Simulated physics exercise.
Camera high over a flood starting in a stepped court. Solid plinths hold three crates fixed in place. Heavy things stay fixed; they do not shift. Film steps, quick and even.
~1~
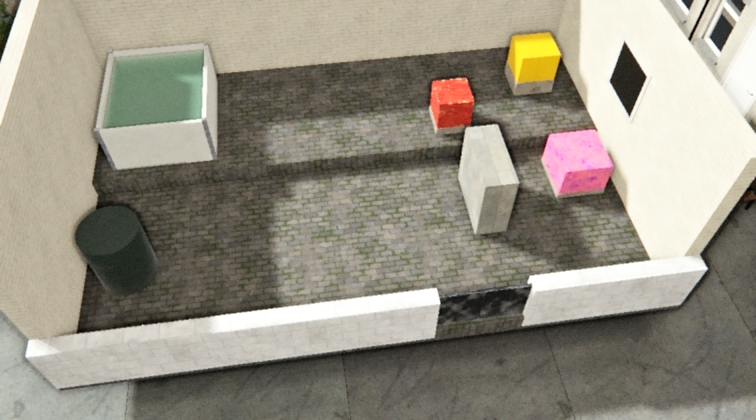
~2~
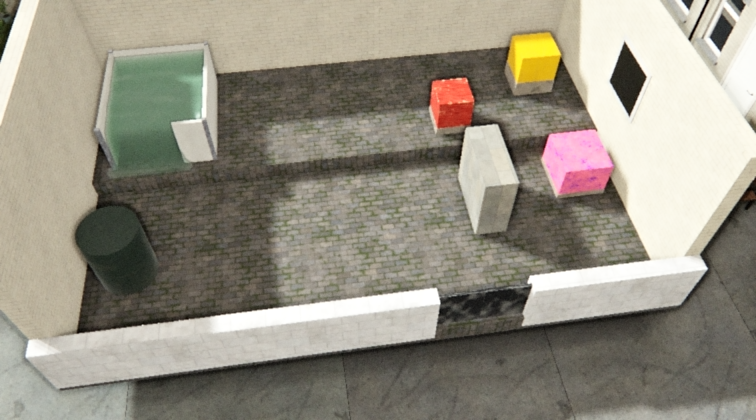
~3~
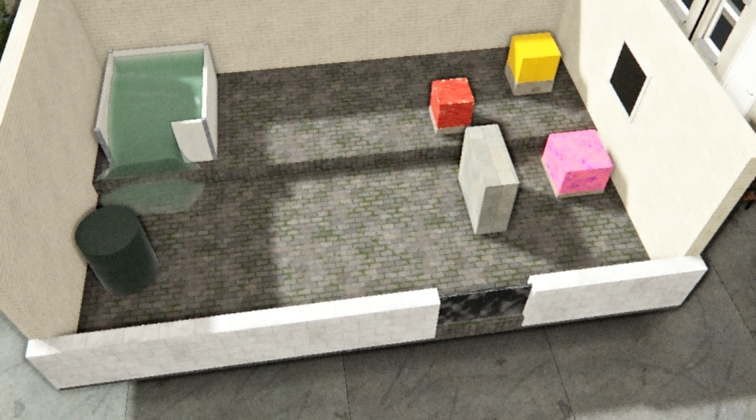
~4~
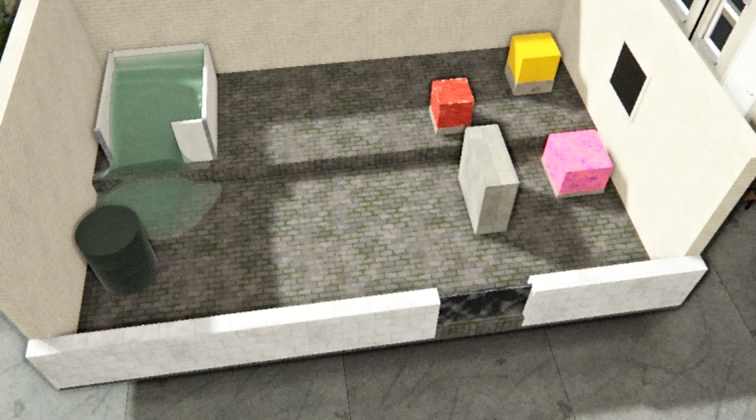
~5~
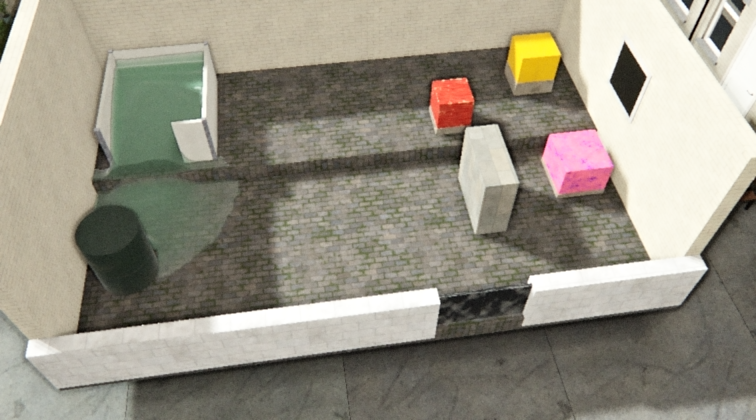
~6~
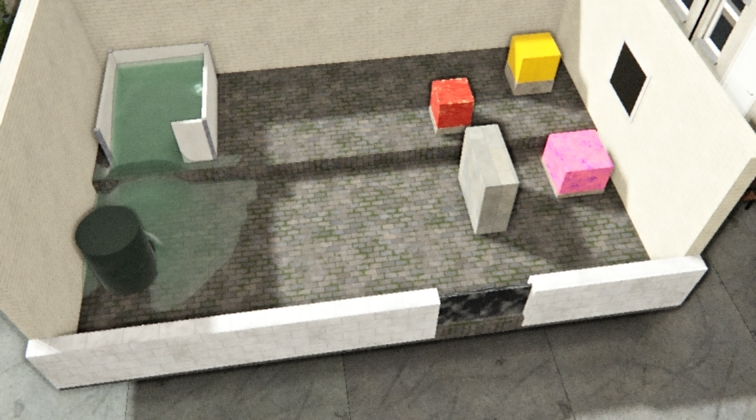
A walled court paved in dark brick is seen from high above, with a low white wall and a dark gap along its near side. A white-sided tank of green water stands at the far left above a dark green cylinder, with red, yellow and pink blocks and a grey slab at right. The tank's front opens and water pours out, spreading toward the viewer around the cylinder while the blocks and camera stay still.
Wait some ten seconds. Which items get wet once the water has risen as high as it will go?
The red crate remains dry, the yellow crate remains dry, the pink crate ends up wet.
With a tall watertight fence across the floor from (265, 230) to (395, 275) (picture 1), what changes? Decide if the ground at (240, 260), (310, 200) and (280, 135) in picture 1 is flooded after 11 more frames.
The first point comes out inundated, the next unwetted, the last unwetted.
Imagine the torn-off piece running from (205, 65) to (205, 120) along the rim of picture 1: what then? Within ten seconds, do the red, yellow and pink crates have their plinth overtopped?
Going crate by crate, the red one gets flooded, the yellow one comes through dry and the pink one gets flooded.
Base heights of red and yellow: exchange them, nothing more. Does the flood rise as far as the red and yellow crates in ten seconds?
Red crate: Untouched; yellow crate: Untouched.
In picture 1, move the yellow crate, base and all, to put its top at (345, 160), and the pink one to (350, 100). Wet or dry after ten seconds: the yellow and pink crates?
Yellow crate: Not reached; pink crate: Not reached.
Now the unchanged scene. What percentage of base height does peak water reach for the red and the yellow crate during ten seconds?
Peak levels: Approx. 0 % then 0 %.
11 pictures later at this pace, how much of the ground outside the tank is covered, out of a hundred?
That should be about 25 %.
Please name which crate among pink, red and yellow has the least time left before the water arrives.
The one in pink comes first.
A moment on, water covers 20 % of the floor; the red crate not reached, the yellow crate not reached, the pink crate not reached.
Next, water covers 25 % of the floor; the red crate not reached, the yellow crate not reached, the pink crate not reached.
Then, water covers 50 % of the floor; the red crate not reached, the yellow crate not reached, the pink crate not reached.
Later, water covers 60 % of the floor; the red crate not reached, the yellow crate not reached, the pink crate water round its plinth.
In the end, water covers 60 % of the floor; the red crate stayed above the water, the yellow crate stayed above the water, the pink crate was topped.
